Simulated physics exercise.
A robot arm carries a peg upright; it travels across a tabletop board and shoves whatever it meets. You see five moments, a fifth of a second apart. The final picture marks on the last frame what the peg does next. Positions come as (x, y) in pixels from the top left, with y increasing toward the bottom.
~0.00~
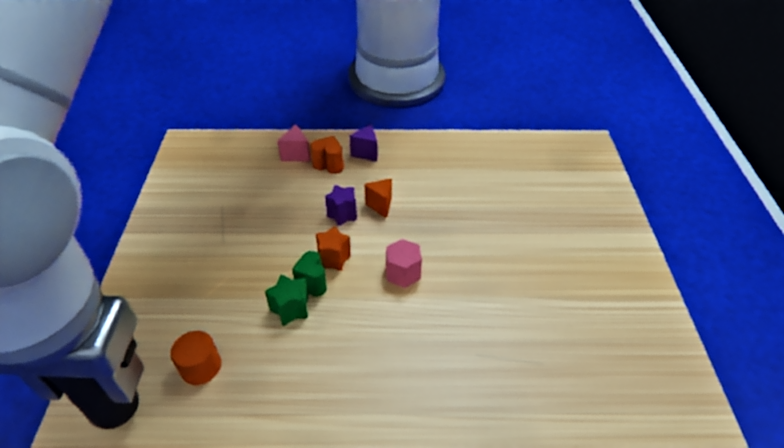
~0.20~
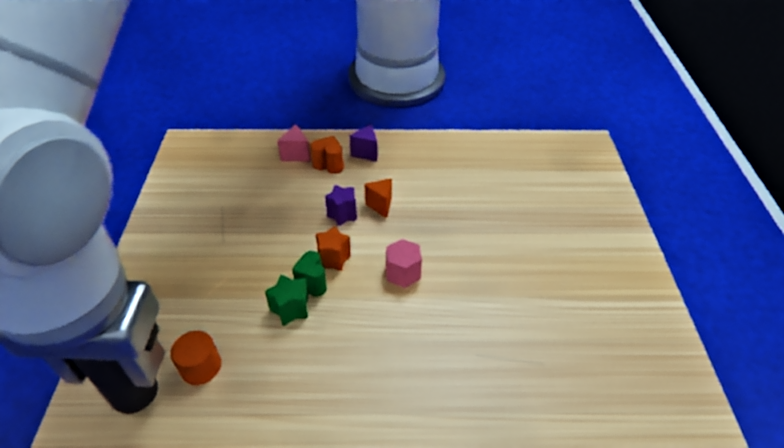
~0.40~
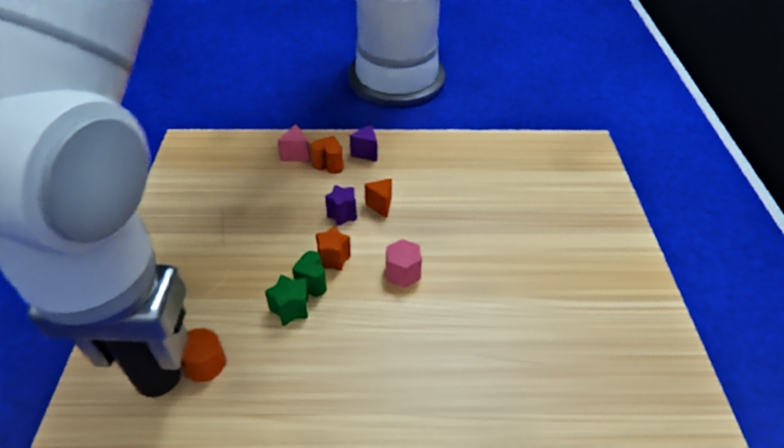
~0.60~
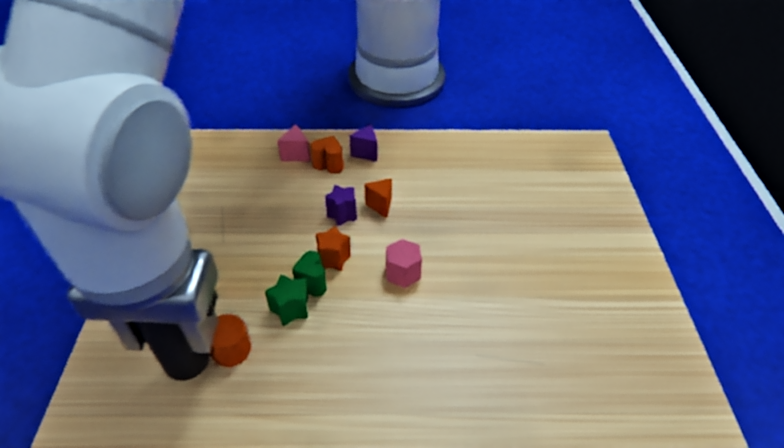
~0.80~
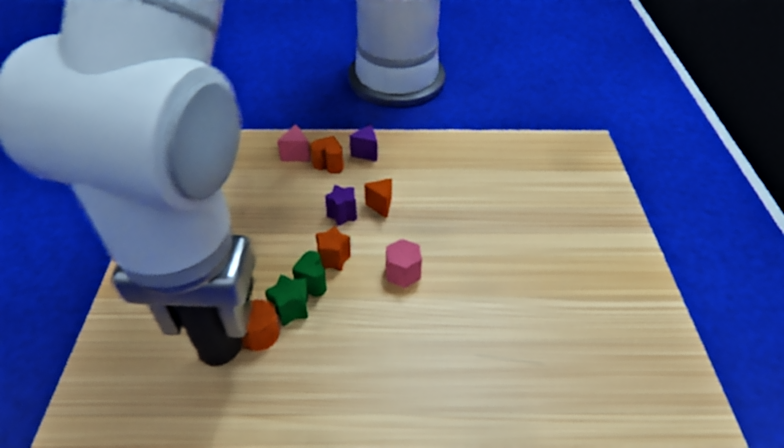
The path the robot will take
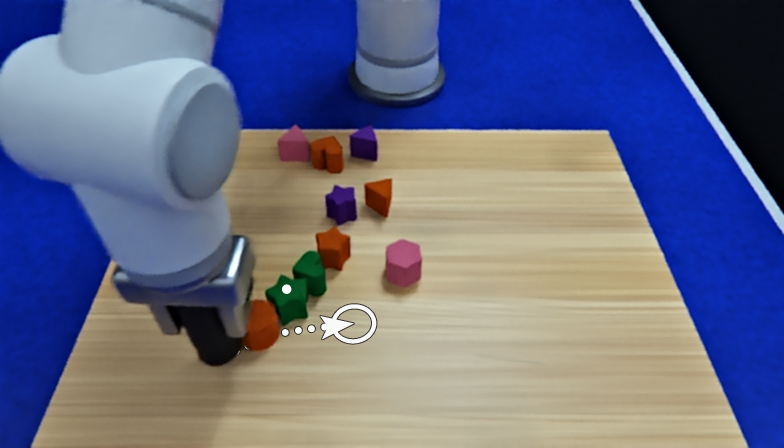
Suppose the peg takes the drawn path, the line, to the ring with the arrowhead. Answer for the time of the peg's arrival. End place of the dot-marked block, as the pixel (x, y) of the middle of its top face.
For the centre of its top, I'd go with (361, 250).
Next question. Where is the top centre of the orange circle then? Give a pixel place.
Most likely (370, 274).
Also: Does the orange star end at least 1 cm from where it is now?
My answer is yes.
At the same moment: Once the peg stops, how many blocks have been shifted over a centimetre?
By the end of the path, three or more blocks have moved more than about a centimetre.
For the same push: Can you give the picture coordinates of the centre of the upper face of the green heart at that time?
It ends at (343, 232).
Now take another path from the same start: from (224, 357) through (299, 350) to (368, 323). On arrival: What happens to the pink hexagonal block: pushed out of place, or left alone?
That block stands still.
The line goes from (224, 357) through (267, 338) and (311, 329) to (354, 323); the dot is on the green star.
On the path given first. One third of the way, peg at (265, 328); orange circle at (297, 296); green star at (321, 274); green heart at (326, 249), turned 55° anticlockwise; orange star at (335, 230).
Two thirds of the way, peg at (311, 319); orange circle at (338, 284); green star at (349, 258), turned 35° anticlockwise; green heart at (341, 235), turned 75° anticlockwise; orange star at (340, 216).
At the end, peg at (353, 314); orange circle at (370, 274); green star at (361, 250), turned 65° anticlockwise; green heart at (343, 232), turned 80° anticlockwise; orange star at (341, 213), turned 15° anticlockwise.
